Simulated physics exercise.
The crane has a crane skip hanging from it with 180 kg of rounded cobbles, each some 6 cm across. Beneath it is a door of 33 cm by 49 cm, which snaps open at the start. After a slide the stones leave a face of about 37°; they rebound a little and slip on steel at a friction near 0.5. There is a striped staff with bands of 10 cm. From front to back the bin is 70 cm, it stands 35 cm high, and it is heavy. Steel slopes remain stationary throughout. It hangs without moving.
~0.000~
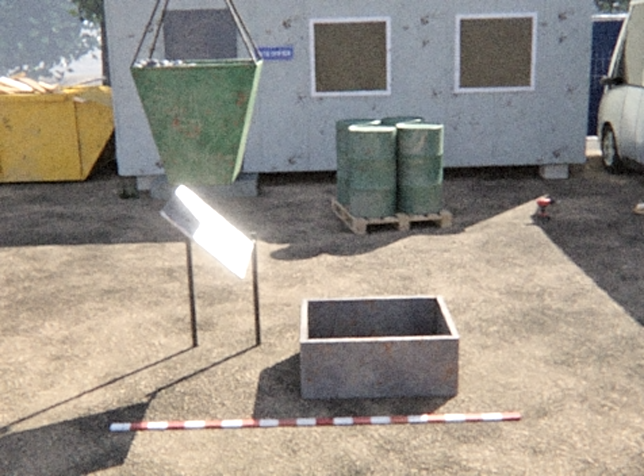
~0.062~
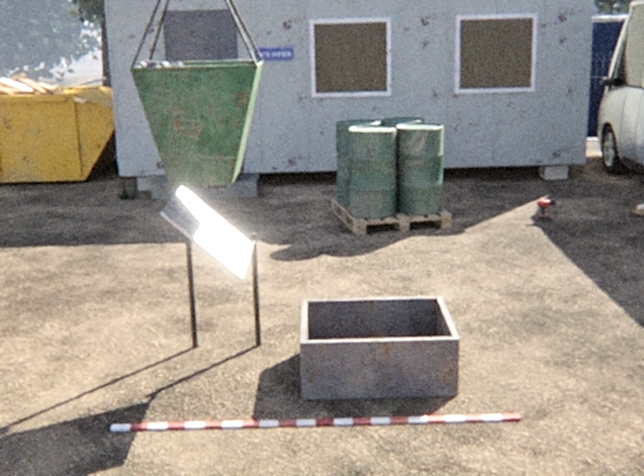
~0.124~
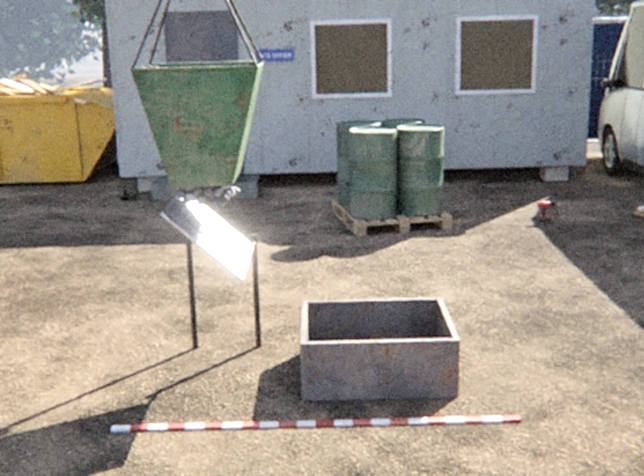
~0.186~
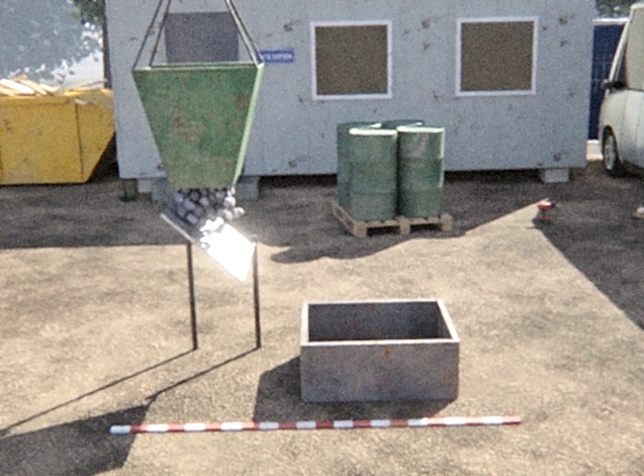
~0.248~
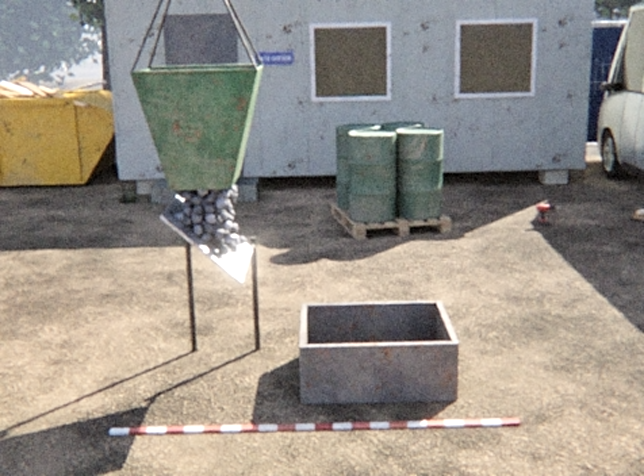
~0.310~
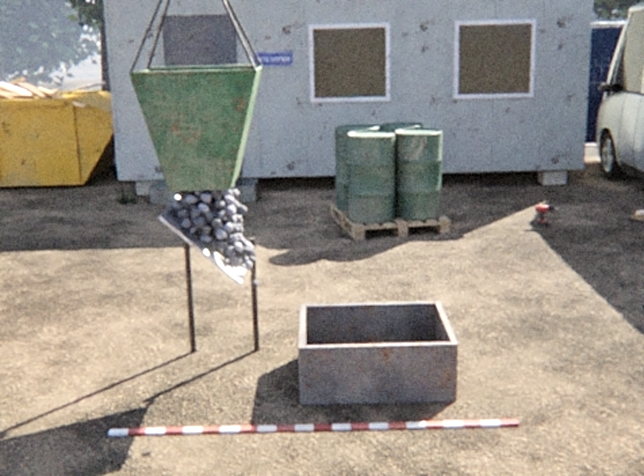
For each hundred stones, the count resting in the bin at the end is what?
It is about 38.
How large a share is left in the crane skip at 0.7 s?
Roughly 10 percent, give or take.
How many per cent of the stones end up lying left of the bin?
Around 45 in a hundred of them.
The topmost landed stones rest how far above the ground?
20 cm.
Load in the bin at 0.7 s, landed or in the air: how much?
At that moment: About 10 %.
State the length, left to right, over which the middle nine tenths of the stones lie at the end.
Around 120 centimetres.
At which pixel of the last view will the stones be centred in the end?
About (325, 368).
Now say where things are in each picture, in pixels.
The outlet is at (200, 176); nothing has dropped yet, in the first frame.
The outlet is at (200, 177); 2 % is out, in the second frame.
Outlet at (201, 178), the stream shows down to (217, 197); 92 % still inside, in the third frame.
Outlet at (201, 179), the stream shows down to (224, 219); 84 % still inside, in the fourth frame.
Outlet at (200, 180), the stream shows down to (231, 245); 75 % still inside, in the fifth frame.
Outlet at (199, 181), the stream shows down to (248, 261); 66 % still inside, in the sixth frame.
After 0.7 s, 12 % in the crane skip, 33 % on the steel, 43 % falling or lying left of the bin, 10 % falling or lying in the bin, 2 % falling or lying beside or right of the bin; the stones farthest right are at (374, 357).
After 1.1 s, 0 % in the crane skip, 6 % on the steel, 50 % falling or lying left of the bin, 31 % falling or lying in the bin, 13 % falling or lying beside or right of the bin; the stones farthest right are at (442, 372).
After 1.7 s, 0 % in the crane skip, 43 % falling or lying left of the bin, 38 % falling or lying in the bin, 19 % falling or lying beside or right of the bin; the stones farthest right are at (469, 375).
After 2.6 s, 0 % in the crane skip, 43 % falling or lying left of the bin, 38 % falling or lying in the bin, 20 % falling or lying beside or right of the bin; the stones farthest right are at (483, 372).
After 4.5 s, 0 % in the crane skip, 43 % left of the bin, 38 % in the bin, 20 % beside or right of the bin; the stones farthest right are at (483, 372).
